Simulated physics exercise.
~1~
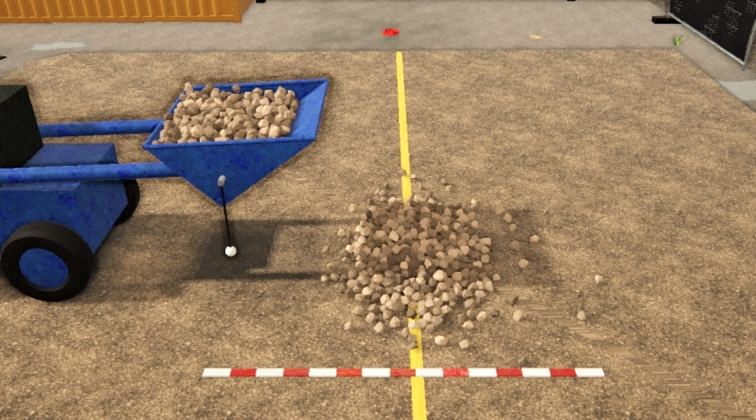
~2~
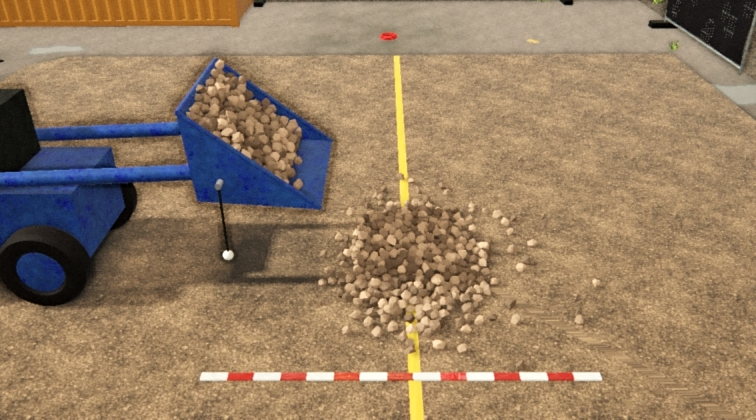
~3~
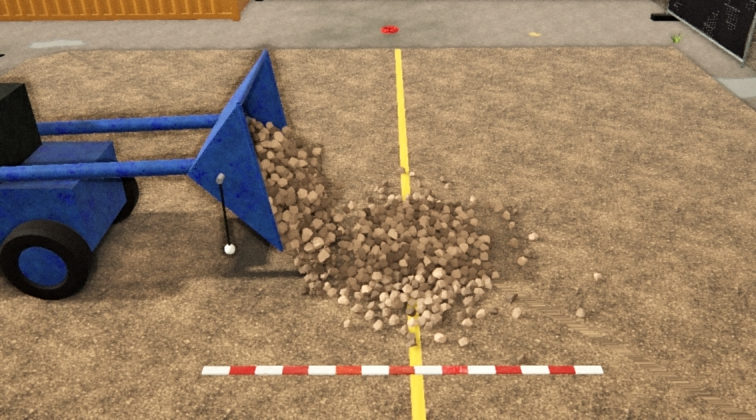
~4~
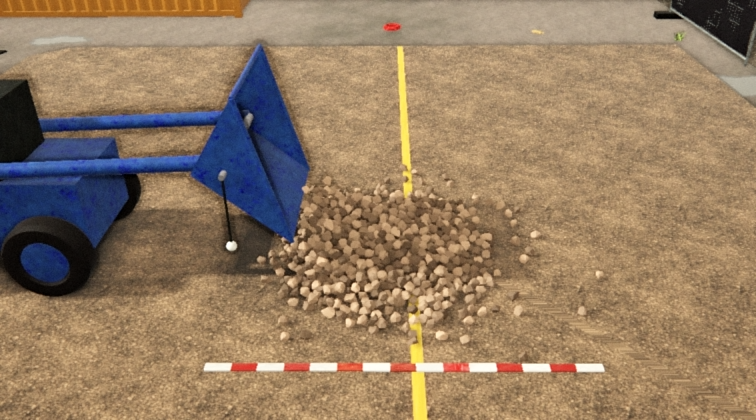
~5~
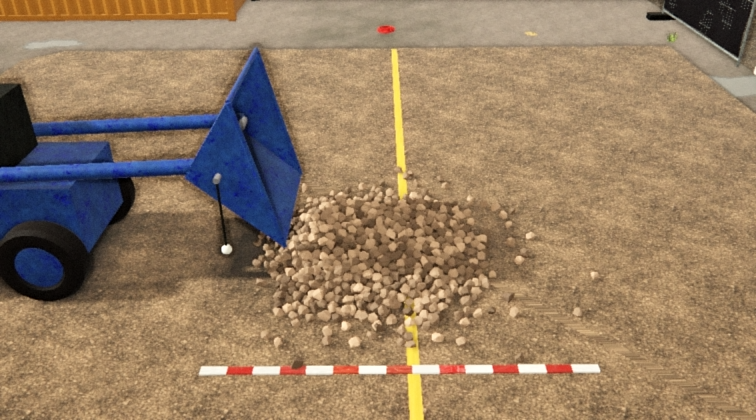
Blue loader bucket tipping forward and emptying brown stones onto an existing heap, which ends broader on the near, left side of the yellow line.
